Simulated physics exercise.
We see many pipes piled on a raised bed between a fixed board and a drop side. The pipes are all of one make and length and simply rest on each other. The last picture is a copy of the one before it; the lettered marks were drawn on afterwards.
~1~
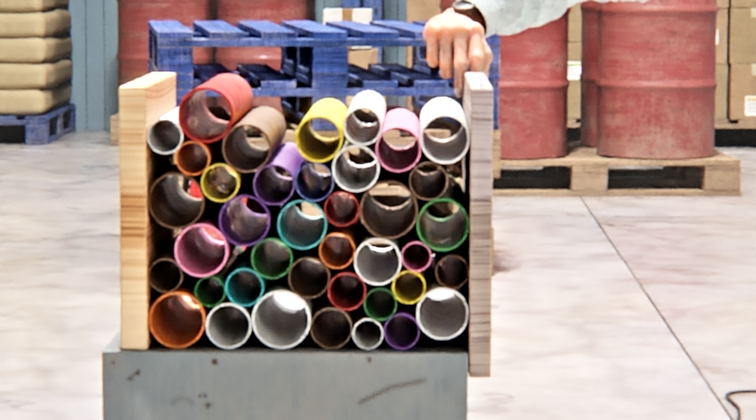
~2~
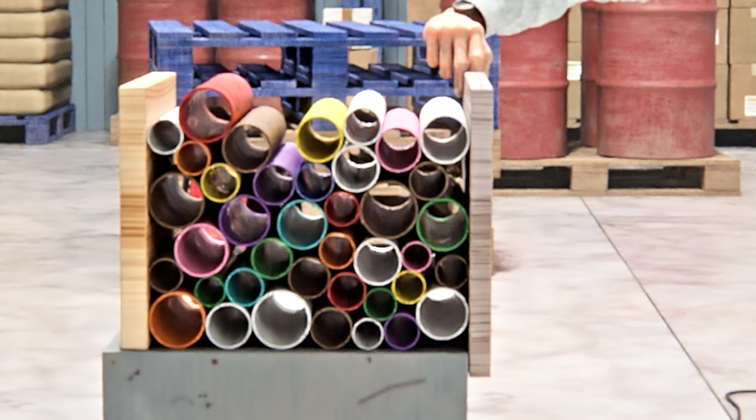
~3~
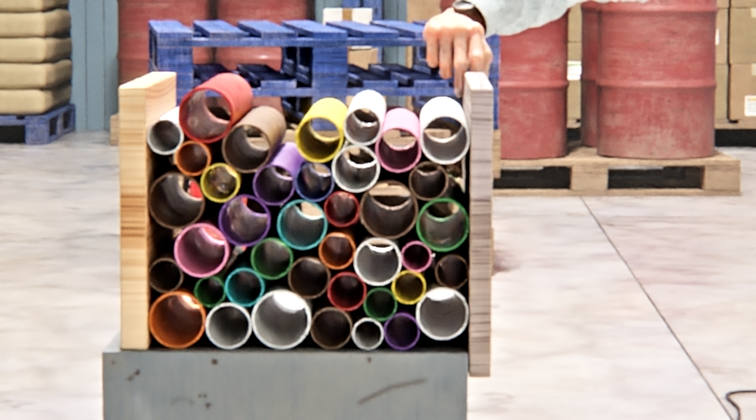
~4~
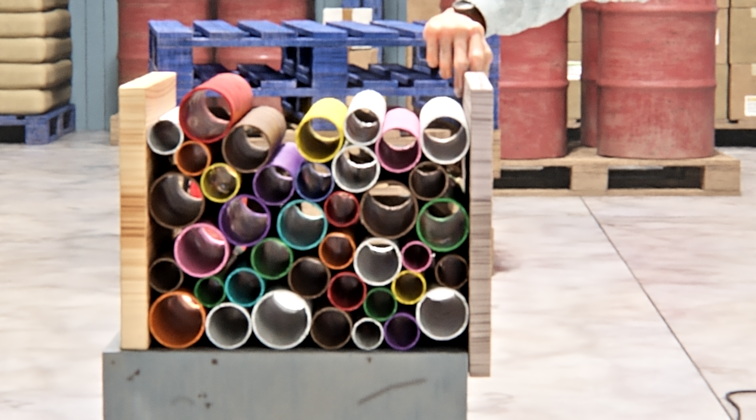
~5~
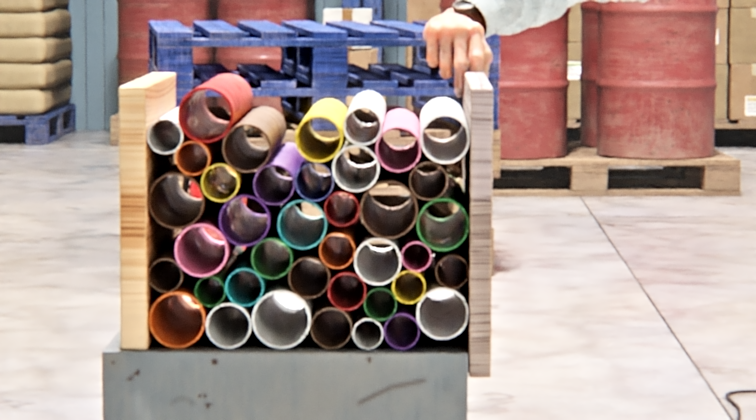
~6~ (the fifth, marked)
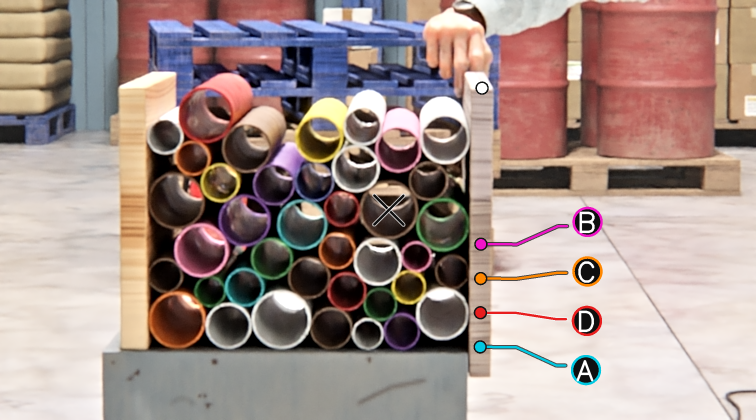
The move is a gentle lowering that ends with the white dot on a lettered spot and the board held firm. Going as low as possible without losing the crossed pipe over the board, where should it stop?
B is the limit.
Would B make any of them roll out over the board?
At B: Yes.
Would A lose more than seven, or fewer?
At A, more than seven.
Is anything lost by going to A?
Yes, at A.
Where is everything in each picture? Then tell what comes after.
The first frame shows a yellow pipe (409, 287); a brown pipe (165, 275); a turquoise pipe (302, 224).
The second frame shows a turquoise pipe (302, 224); a red pipe (342, 209).
The third frame shows a brown pipe (428, 181); a yellow pipe (319, 139).
The fourth frame shows side board (476, 212); an orange pipe (177, 320).
The fifth frame shows a purple pipe (401, 332); a yellow pipe (409, 287); a brown pipe (165, 275).
On the copy, A at (480, 347); B at (481, 245); C at (481, 279); D at (481, 313); the cross at (388, 210); the white dot at (482, 88).
On B. First, top of the board (470, 183).
Then, top of the board (469, 243).
Finally, top of the board (469, 243), about four out over the board, the crossed one still inside.
By contrast, A lets the crossed one out; C lets the crossed one out; D lets the crossed one out.
